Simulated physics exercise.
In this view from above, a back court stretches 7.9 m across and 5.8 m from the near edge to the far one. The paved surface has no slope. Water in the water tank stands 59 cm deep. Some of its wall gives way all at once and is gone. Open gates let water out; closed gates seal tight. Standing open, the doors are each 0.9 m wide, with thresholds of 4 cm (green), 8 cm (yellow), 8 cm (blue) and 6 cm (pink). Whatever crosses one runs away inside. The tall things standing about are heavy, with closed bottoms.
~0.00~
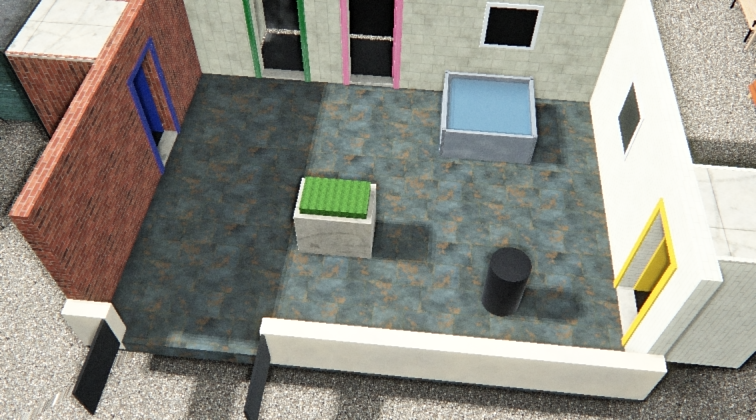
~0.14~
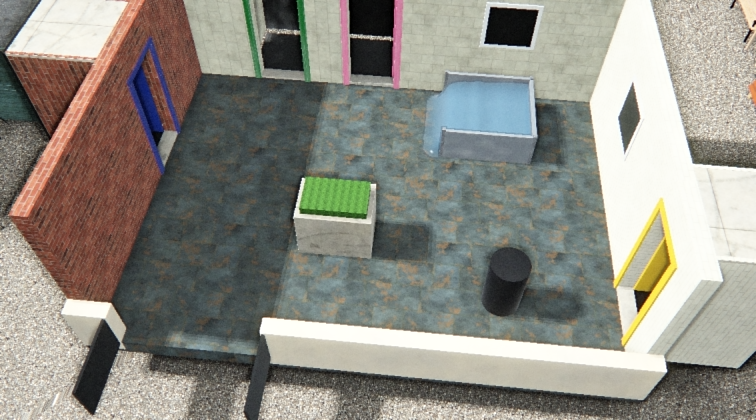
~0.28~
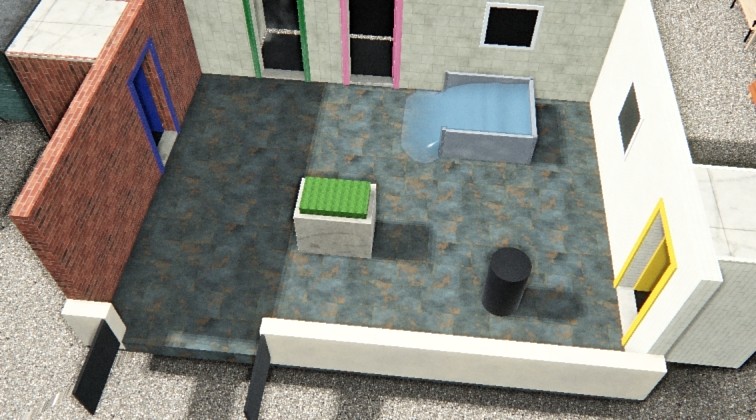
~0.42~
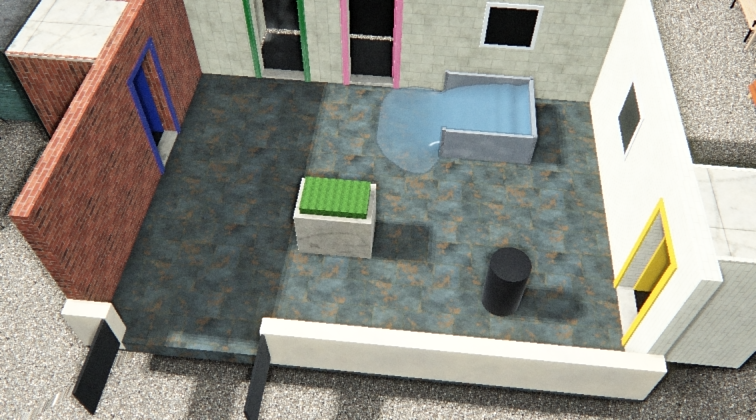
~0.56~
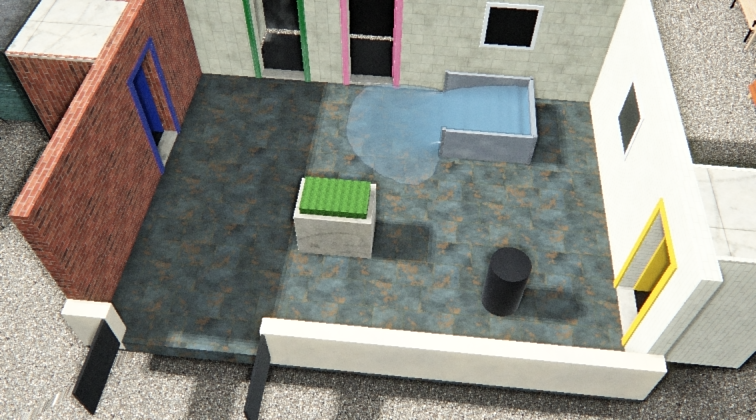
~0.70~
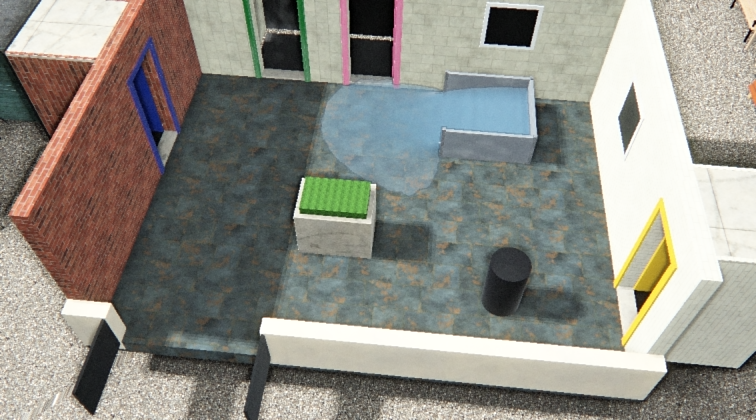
The footage shows a walled courtyard with a grass-topped block, a dark cylinder and a water tank whose left side disappears, letting water pour out leftward and spread in a widening, thinning sheet across the paving toward the block.
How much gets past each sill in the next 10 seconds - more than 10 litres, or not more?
At the green door, more than 10 litres. At the yellow door, not more. At the blue door, more than 10 litres. At the pink door, more than 10 litres.
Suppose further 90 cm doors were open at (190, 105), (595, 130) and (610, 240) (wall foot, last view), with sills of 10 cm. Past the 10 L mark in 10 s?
In that order: Over, below, not over.
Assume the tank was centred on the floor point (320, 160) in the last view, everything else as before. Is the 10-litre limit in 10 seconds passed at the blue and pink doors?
For the blue door, the amount is too high; for the pink door, the amount is acceptable.
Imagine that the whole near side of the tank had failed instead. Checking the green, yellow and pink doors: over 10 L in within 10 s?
Then: Green short of it, yellow beyond it, pink short of it.
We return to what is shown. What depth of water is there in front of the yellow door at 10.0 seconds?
Some 0.0 centimetres of depth.
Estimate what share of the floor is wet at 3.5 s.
Close to 45 in a hundred parts are wet.
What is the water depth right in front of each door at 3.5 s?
Centimetres: Green 5 / yellow 0 / blue 14 / pink 7.
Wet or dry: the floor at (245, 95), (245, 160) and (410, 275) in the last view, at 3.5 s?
Submerged, submerged, untouched.
After 1.4 s water covers 25 % of the floor and is deepest (21 cm) near (436, 138); green door 6 cm at the sill, 0 L in, yellow door not reached, blue door not reached, pink door 12 cm at the sill, 3 L in.
After 2.2 s water covers 35 % of the floor and is deepest (30 cm) near (200, 81); green door 8 cm at the sill, 3 L in, yellow door not reached, blue door 13 cm at the sill, 1 L in, pink door 11 cm at the sill, 18 L in.
After 3.5 s water covers 45 % of the floor and is deepest (20 cm) near (197, 87); green door 5 cm at the sill, 10 L in, yellow door not reached, blue door 14 cm at the sill, 32 L in, pink door 7 cm at the sill, 29 L in.
After 6.0 s water covers 50 % of the floor and is deepest (12 cm) near (106, 314); green door 7 cm at the sill, 21 L in, yellow door not reached, blue door 7 cm at the sill, 46 L in, pink door 3 cm at the sill, 31 L in.
After 10.0 s water covers 65 % of the floor and is deepest (5 cm) near (102, 325); green door 3 cm at the sill, 31 L in, yellow door not reached, blue door 3 cm at the sill, 47 L in, pink door 3 cm at the sill, 31 L in.
